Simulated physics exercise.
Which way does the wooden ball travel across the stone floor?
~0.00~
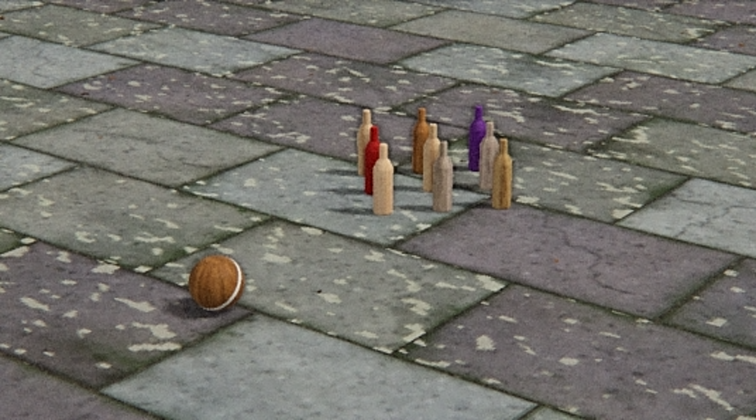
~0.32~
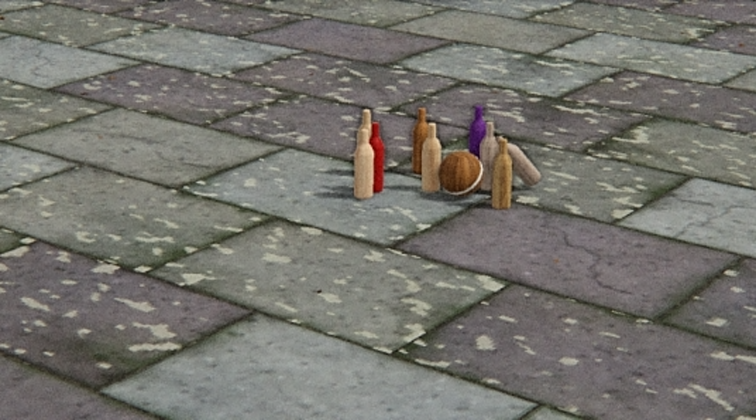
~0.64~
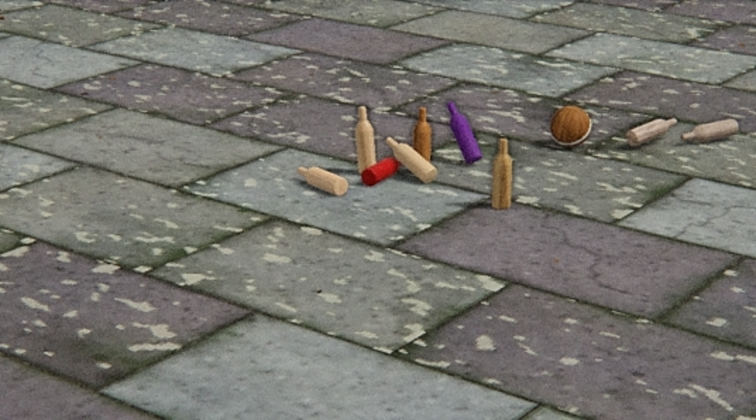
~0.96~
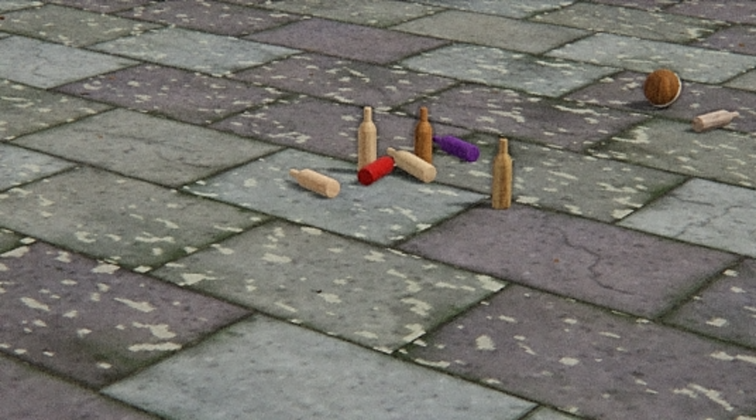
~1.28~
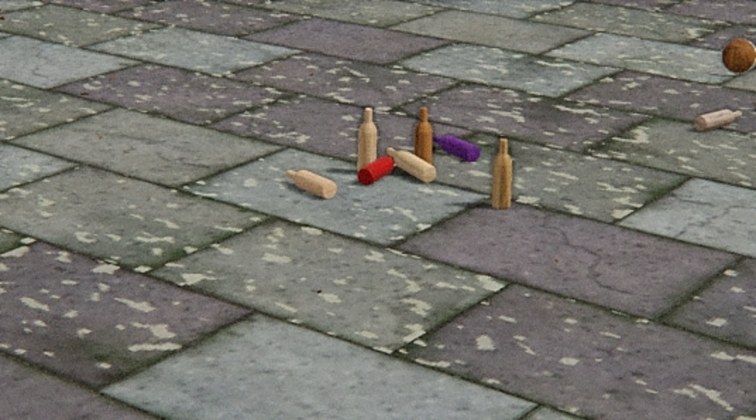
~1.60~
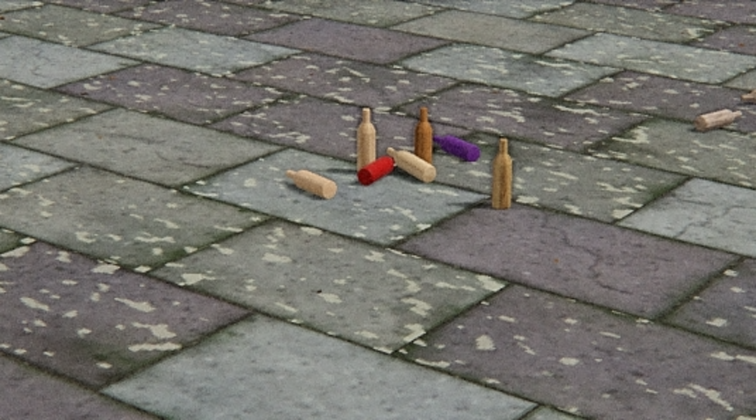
The ball travels to the right, passing through the skittles and carrying on toward the right side of the view.
